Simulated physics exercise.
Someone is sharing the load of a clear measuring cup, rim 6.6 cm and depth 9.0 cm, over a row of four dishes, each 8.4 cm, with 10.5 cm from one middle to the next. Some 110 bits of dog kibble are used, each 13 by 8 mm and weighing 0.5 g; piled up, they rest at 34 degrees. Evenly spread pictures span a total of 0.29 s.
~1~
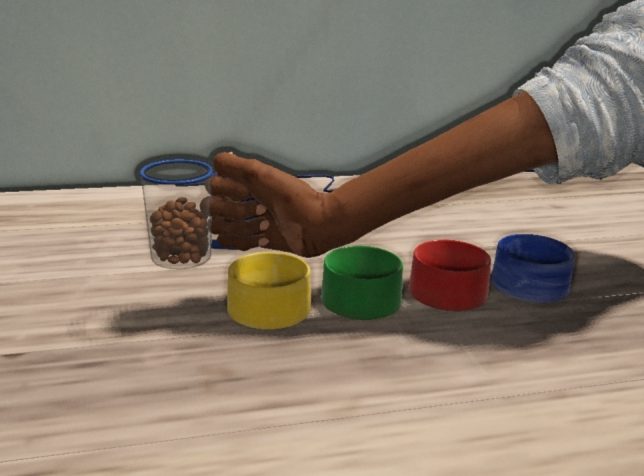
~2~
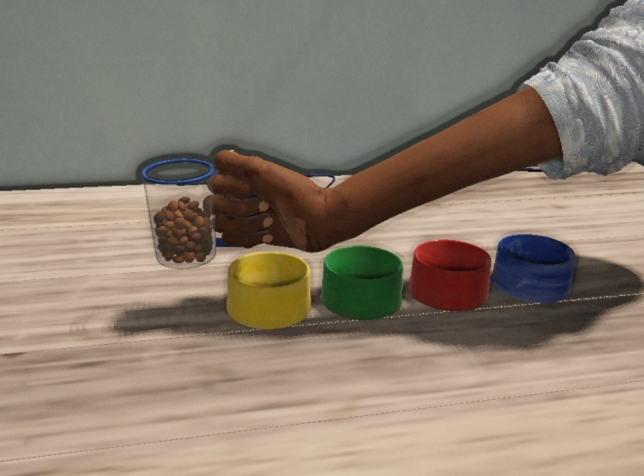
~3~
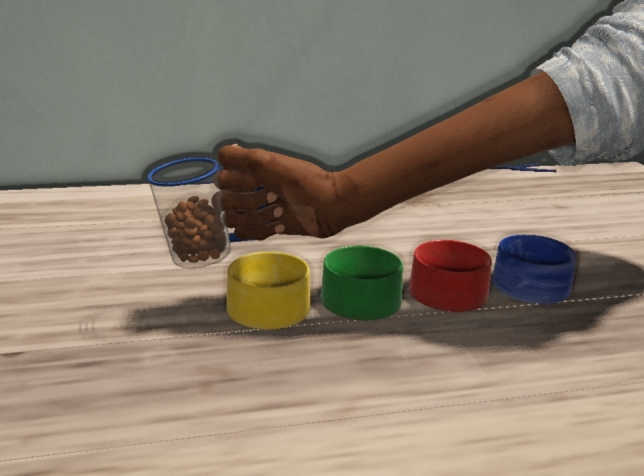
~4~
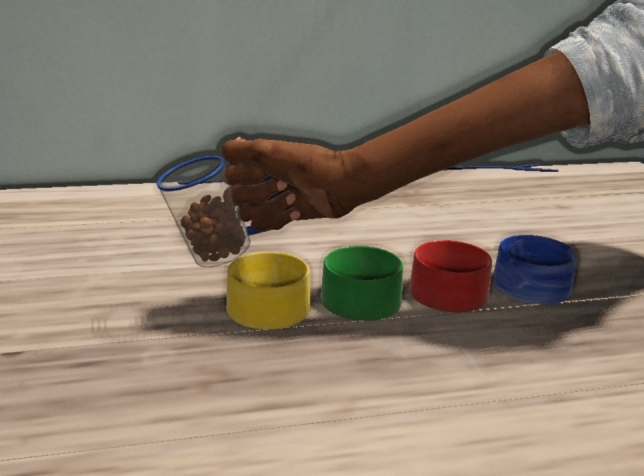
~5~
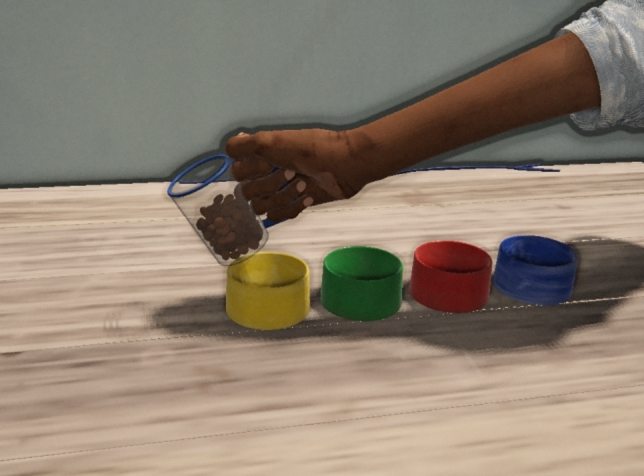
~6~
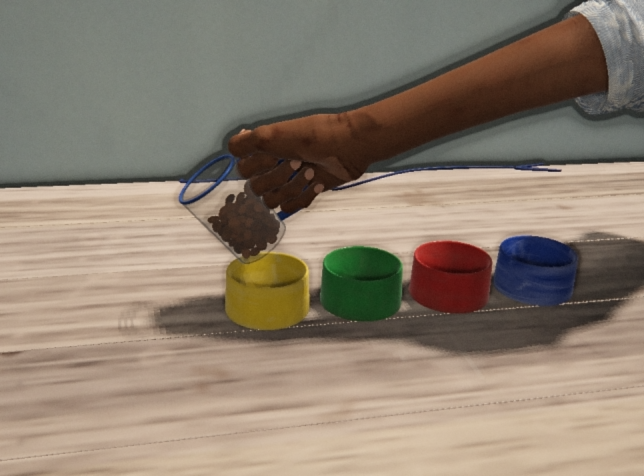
A bare forearm in a pale grey sleeve reaches in from the right over a light wooden table, seen from the front and slightly above against a grey-green wall. Its hand is beside a clear, blue-rimmed cup of brown pieces at left, behind a row of yellow, green, red and blue dishes. The cup moves slowly rightward with the hand, its rim leaning steadily left, while the dishes and view stay still.
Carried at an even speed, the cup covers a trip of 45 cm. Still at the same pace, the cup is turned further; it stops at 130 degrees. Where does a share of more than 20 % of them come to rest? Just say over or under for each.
Red: Within a fifth; blue: Within a fifth; green: Beyond a fifth; yellow: Within a fifth; counter: Within a fifth.
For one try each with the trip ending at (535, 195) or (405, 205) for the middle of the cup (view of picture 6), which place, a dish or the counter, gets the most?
I'd bet on green for the first try and green for the second.
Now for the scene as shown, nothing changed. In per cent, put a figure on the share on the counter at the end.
I'd put it near 10 per cent.
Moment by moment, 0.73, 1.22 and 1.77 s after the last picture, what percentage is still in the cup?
About 15, 0, 0 per cent.
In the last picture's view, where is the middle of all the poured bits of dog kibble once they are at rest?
Approximately (359, 286) in the last view.
Then, 0.73 s after the last picture, tilt 130 degrees; cup holds 15 %, green 75 %.
Then, 1.22 s after the last picture, tilt 130 degrees; cup holds 0 %, green 90 %.
Then, 1.77 s after the last picture, tilt 130 degrees; cup holds 0 %, green 90 %.
In the end, red 0 %, blue 0 %, green 90 %, yellow 0 %, counter 10 %.
